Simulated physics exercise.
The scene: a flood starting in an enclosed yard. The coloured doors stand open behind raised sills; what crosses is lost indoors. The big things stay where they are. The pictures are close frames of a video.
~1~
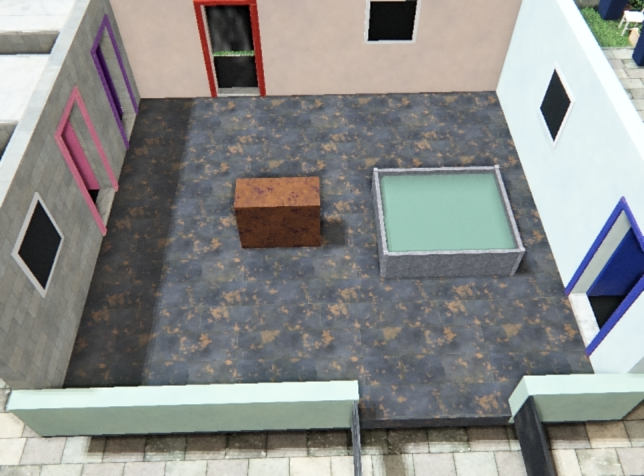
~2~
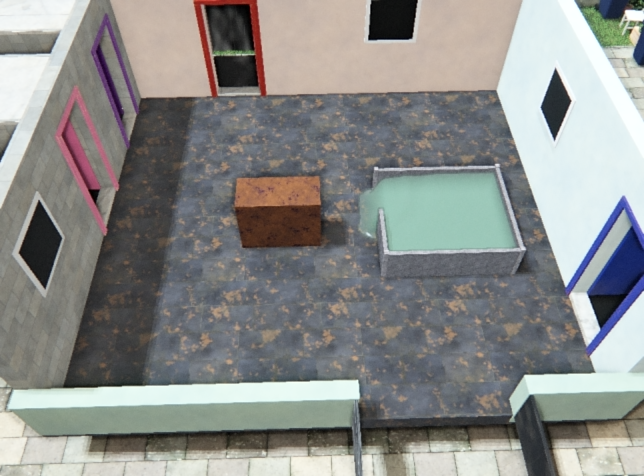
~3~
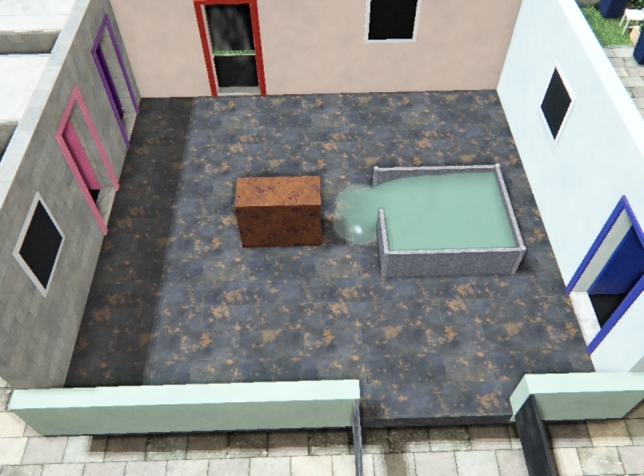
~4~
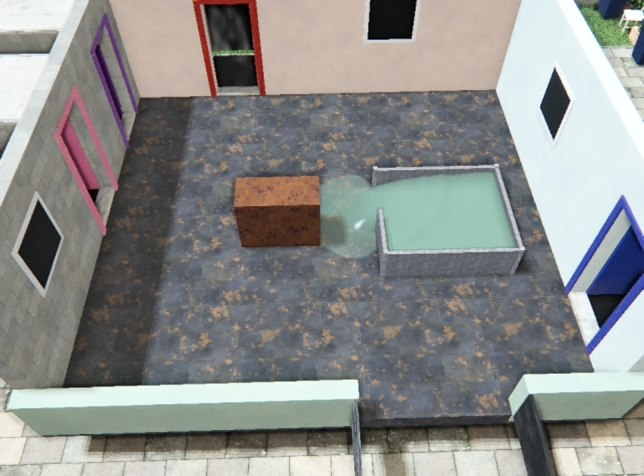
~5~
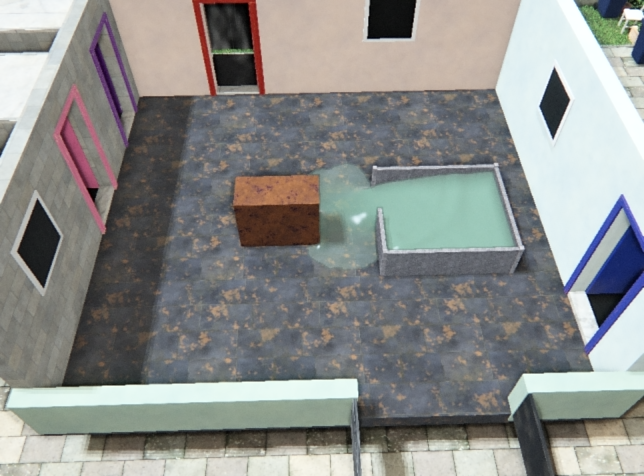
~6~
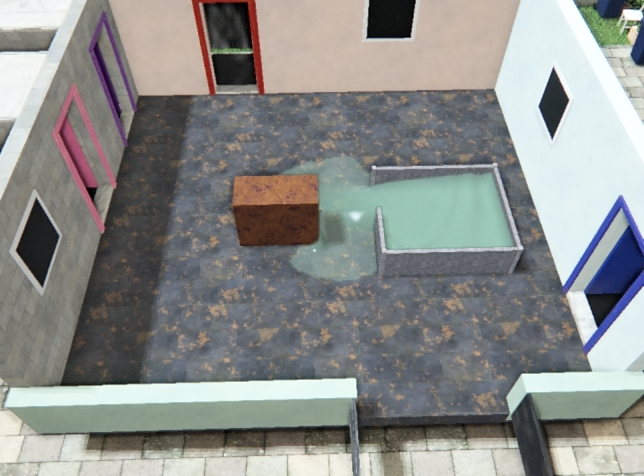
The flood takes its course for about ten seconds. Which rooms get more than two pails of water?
One by one: The purple door floods; the pink door holds within the limit; the red door floods; the blue door holds within the limit.
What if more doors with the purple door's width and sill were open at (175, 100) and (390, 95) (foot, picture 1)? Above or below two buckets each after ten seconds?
One after the other: Goes over, holds.
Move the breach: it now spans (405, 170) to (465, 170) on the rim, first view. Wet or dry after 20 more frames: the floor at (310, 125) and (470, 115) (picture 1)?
In turn: Wet, covered.
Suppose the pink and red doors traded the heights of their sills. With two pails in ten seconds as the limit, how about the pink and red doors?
My reading: The pink door is over, the red door holds.
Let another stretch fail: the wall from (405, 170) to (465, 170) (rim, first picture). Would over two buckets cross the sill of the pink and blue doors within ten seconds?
My reading: Pink door takes less, blue door keeps below it.
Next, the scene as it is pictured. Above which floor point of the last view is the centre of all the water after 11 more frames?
Near (363, 216).
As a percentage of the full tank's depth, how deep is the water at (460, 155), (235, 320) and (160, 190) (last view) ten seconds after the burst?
Roughly 0, 8 and 8 per cent, in turn.
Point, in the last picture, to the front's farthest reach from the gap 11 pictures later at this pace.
At about (127, 144).
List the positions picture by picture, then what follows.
In the first picture, the water tank at (444, 211) is whole and still.
In the second picture, the front is at (368, 193), out from the gap at (378, 207).
In the third picture, water pours out at (379, 207) and has run to (340, 230).
In the fourth picture, water pours out at (378, 208) and has run to a hidden place.
In the fifth picture, water pours out at (377, 207) and has run to a hidden place.
In the sixth picture, the front is at a hidden place, out from the gap at (376, 206).
A moment on, water covers 15 % of the floor; the purple door not reached, the pink door not reached, the red door not reached, the blue door not reached.
Next, water covers 35 % of the floor; the purple door not reached, the pink door wet at the sill, nothing in, the red door not reached, the blue door not reached.
Then, water covers 45 % of the floor; the purple door over two buckets in, the pink door under two buckets in, the red door under two buckets in, the blue door not reached.
Later, water covers 55 % of the floor; the purple door over two buckets in, the pink door under two buckets in, the red door over two buckets in, the blue door not reached.
In the end, water covers 70 % of the floor; the purple door far over two buckets in, the pink door under two buckets in, the red door over two buckets in, the blue door not reached.
